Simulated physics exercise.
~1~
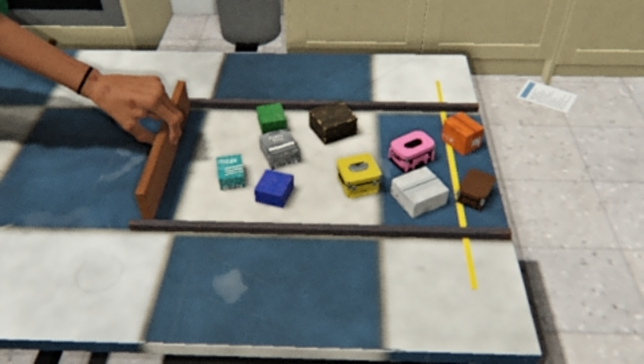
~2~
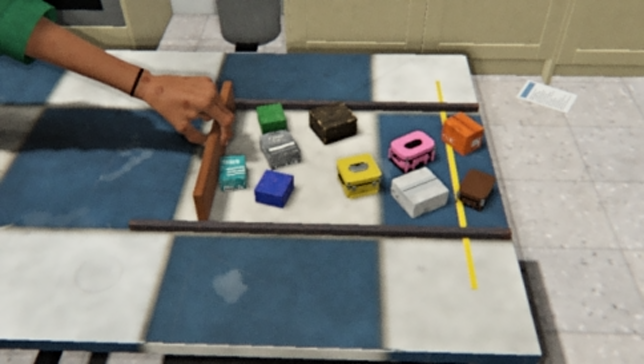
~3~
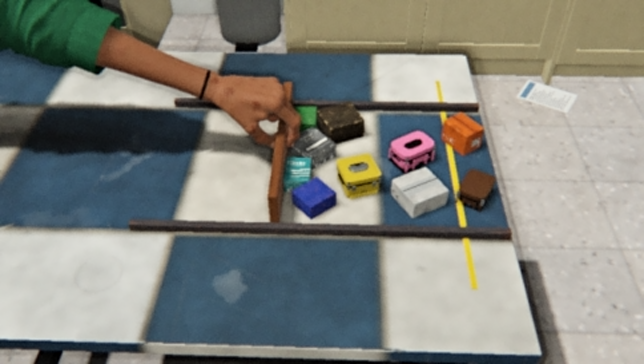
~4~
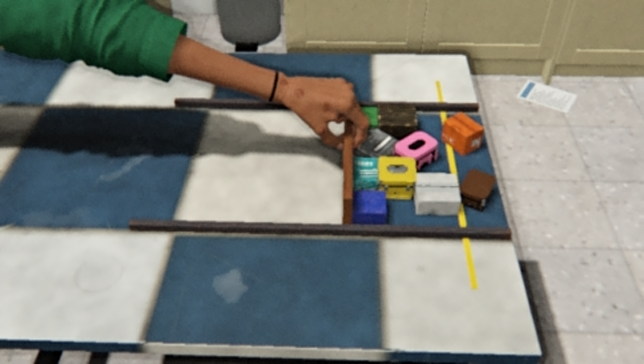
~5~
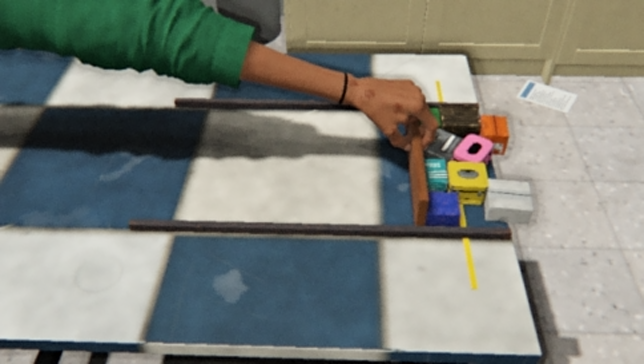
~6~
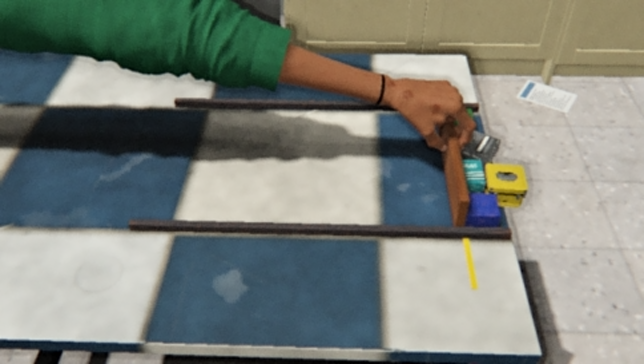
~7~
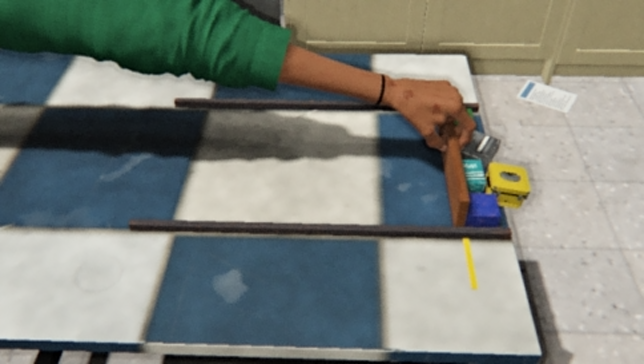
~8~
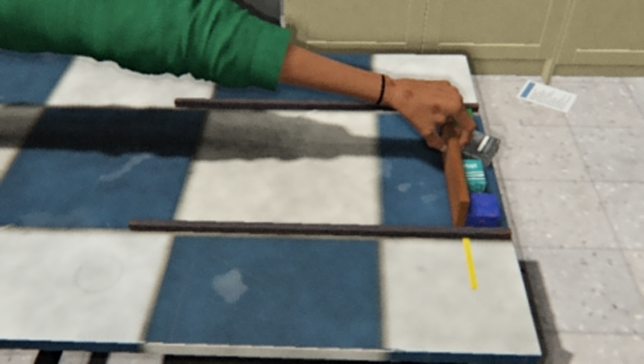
A hand in a green sleeve grips an upright wooden board on a blue and white checked table, seen from above at an angle in a room with pale cupboards and a tiled floor. Between two dark rails lie small boxes and cases in green, black, grey, turquoise, blue, yellow, pink, white, orange and brown, with yellow tape near the right edge. The hand slides the board right, gathering the pieces and pushing them over the edge. The board stops near the tape, the yellow case tips off last, and grey, turquoise and blue pieces remain at the edge.
